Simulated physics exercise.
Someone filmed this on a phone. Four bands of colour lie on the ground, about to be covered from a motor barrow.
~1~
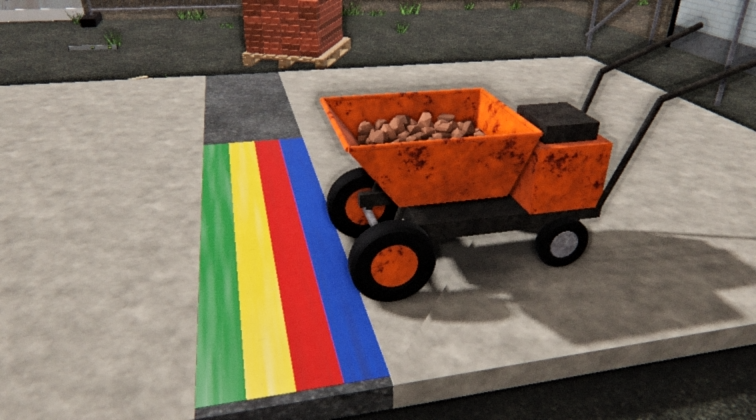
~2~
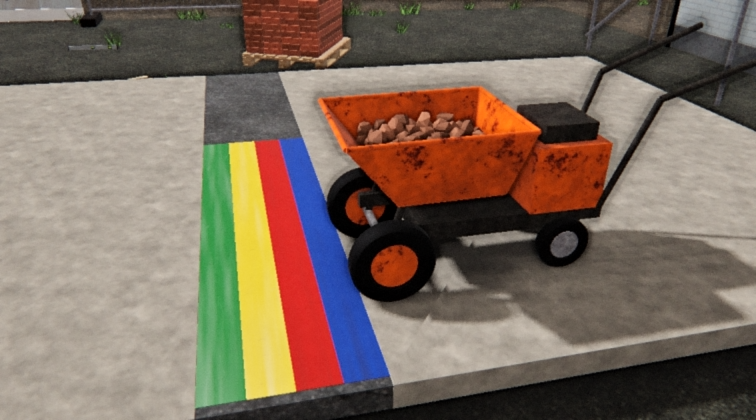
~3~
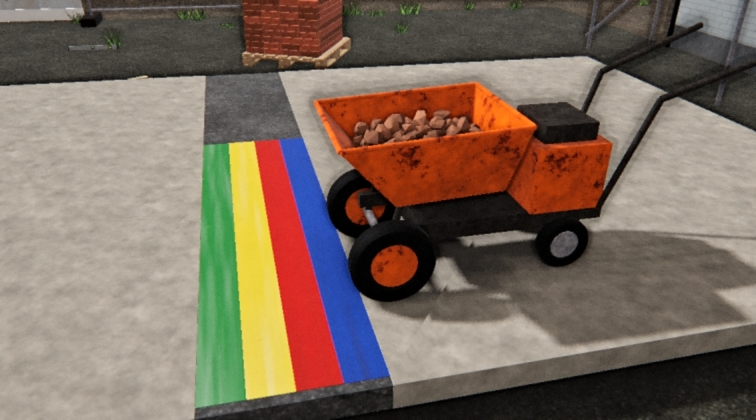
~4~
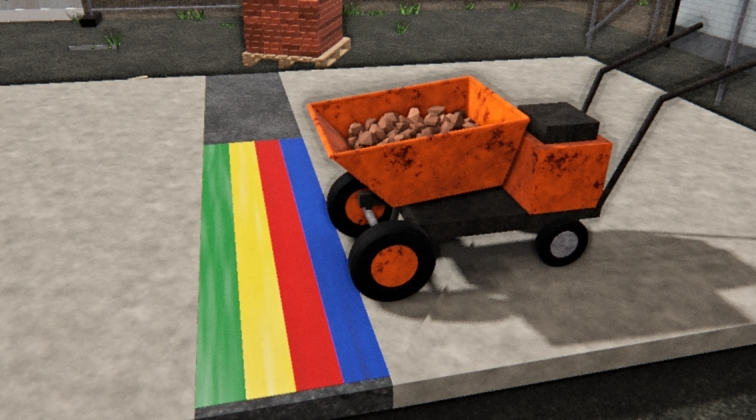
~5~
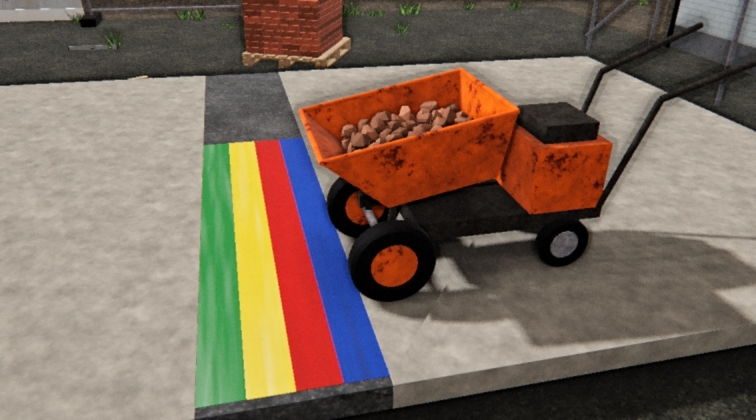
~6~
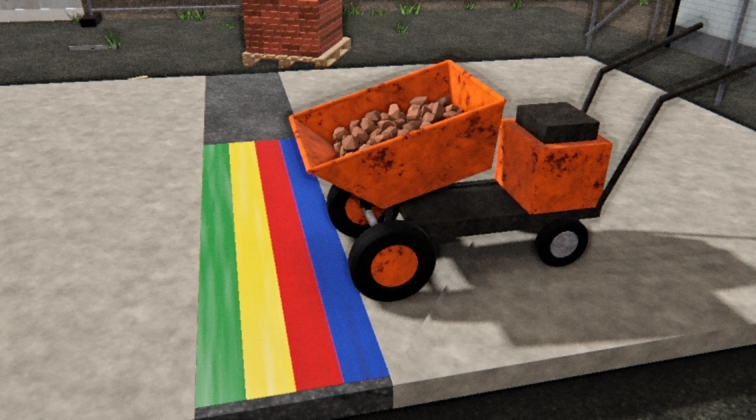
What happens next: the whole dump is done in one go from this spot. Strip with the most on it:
Green strip.
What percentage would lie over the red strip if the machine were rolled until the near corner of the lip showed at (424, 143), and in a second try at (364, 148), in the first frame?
The first gives close to 30 per cent and the second 0 per cent.
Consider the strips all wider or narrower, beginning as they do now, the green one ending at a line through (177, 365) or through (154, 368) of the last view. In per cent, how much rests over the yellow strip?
About 20 per cent first, then about 40 per cent.
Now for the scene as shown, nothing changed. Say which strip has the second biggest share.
The answer is the yellow strip.
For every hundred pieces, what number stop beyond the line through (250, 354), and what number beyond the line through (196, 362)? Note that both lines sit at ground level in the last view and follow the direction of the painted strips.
About 70 % and 30 %.
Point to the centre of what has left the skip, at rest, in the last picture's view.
Close to (213, 281).
Soon, skip tipped steeply; all in the skip.
A while on, skip tipped steeply; nearly all in the skip; a stray few over the yellow strip; a small part over the green strip.
Towards the end, skip tipped right over; about a quarter in the skip; a stray few over the red strip; a small part over the yellow strip; about a third over the green strip; about a quarter off the paint.
Finally, skip tipped right over; a small part in the skip; none over the blue strip; a stray few over the red strip; about a quarter over the yellow strip; about a third over the green strip; about a third off the paint.
